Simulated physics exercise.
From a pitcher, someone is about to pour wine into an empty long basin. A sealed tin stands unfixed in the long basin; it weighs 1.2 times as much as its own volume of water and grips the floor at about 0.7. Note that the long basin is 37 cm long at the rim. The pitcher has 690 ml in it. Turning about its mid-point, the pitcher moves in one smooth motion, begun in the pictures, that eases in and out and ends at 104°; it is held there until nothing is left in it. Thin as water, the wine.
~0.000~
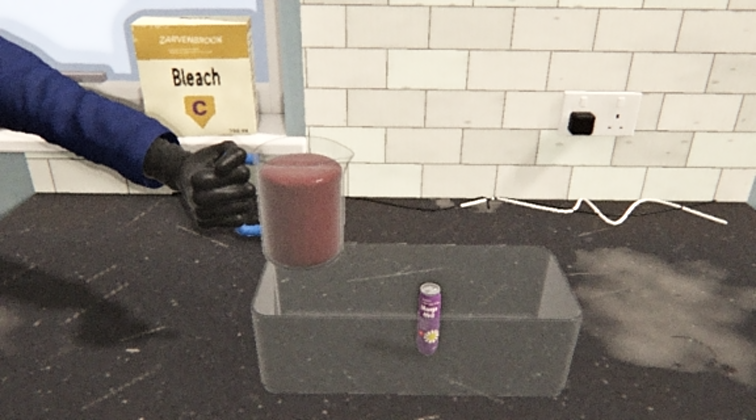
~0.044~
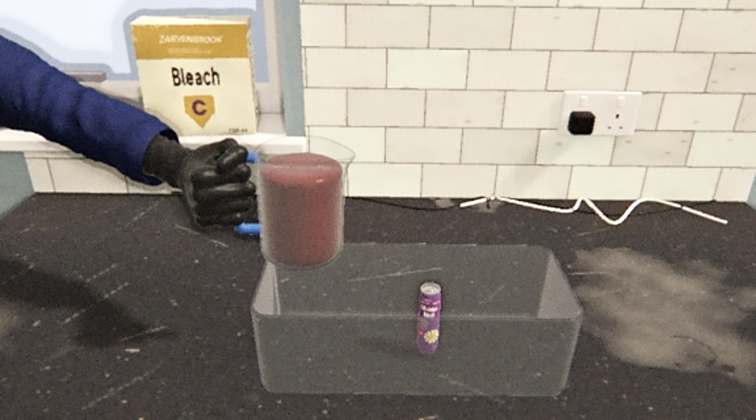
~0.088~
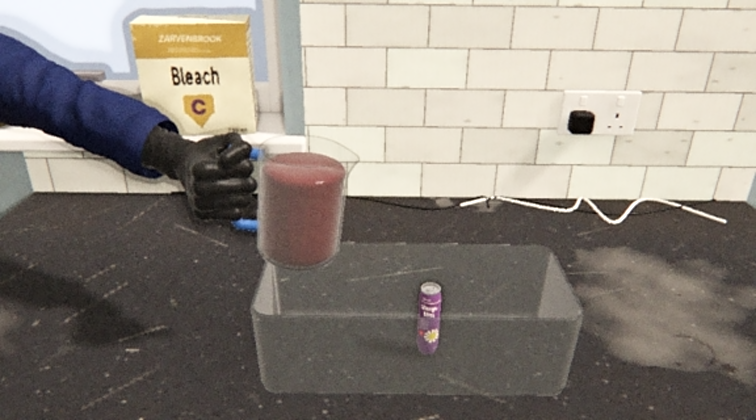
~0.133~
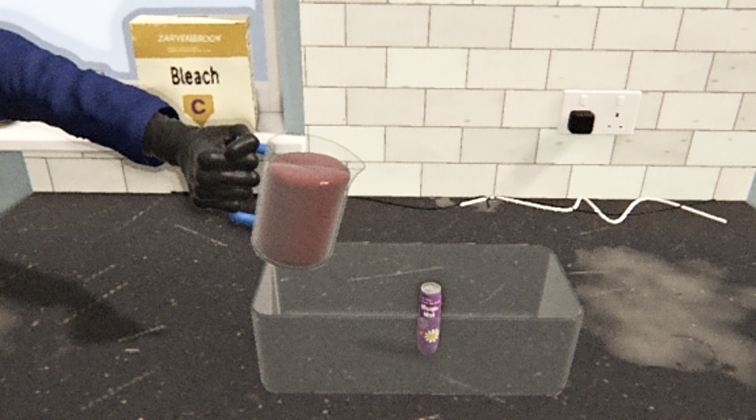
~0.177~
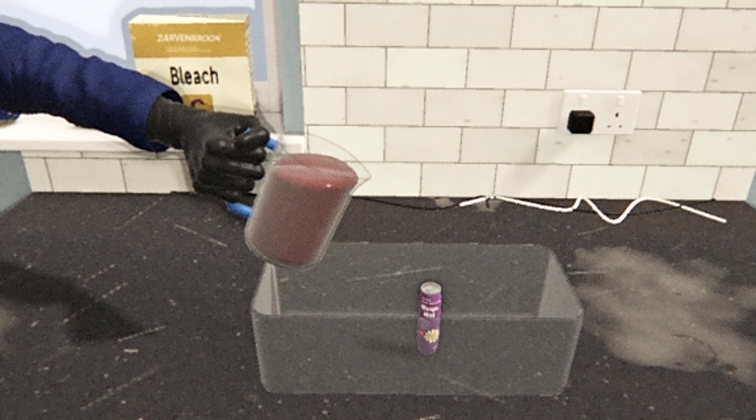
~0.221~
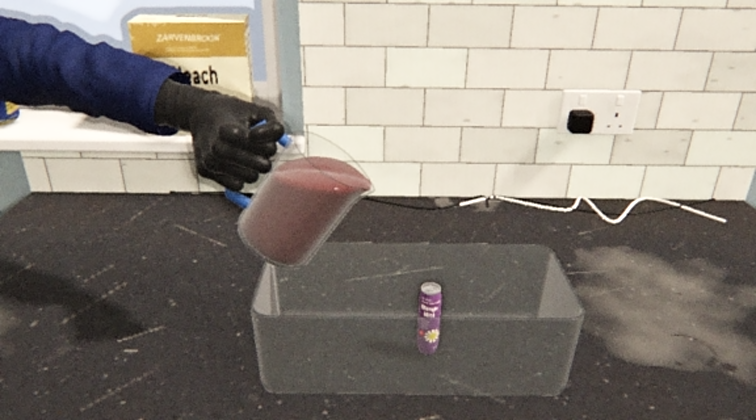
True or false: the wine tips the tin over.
True.
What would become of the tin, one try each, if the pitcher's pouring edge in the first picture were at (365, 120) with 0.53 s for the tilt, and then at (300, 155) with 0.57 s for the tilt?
Run one: It tumbles. Run two: It does not tip.
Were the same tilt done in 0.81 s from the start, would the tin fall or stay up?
The tin tips over.
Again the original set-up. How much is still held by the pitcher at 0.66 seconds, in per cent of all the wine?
Close to 22 percent of the total.
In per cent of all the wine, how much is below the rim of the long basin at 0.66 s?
Around 66 parts in a hundred.
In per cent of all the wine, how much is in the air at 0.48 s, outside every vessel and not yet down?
About 18 per cent.
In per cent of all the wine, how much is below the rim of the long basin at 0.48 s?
20 %, give or take.
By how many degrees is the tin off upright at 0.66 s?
25°.
After 0.48 s the tilt is 97° and 62 per cent is still to pour; the tin stands where it began.
After 0.66 s the tilt is 104° and 21 per cent is still to pour; the tin leans 27°.
After 0.86 s the tilt is 104° and 5 per cent is still to pour; the tin lies on its side.
After 1.07 s the tilt is 104° and 1 per cent is still to pour; the tin lies on its side.
In the end the tin lies on its side.
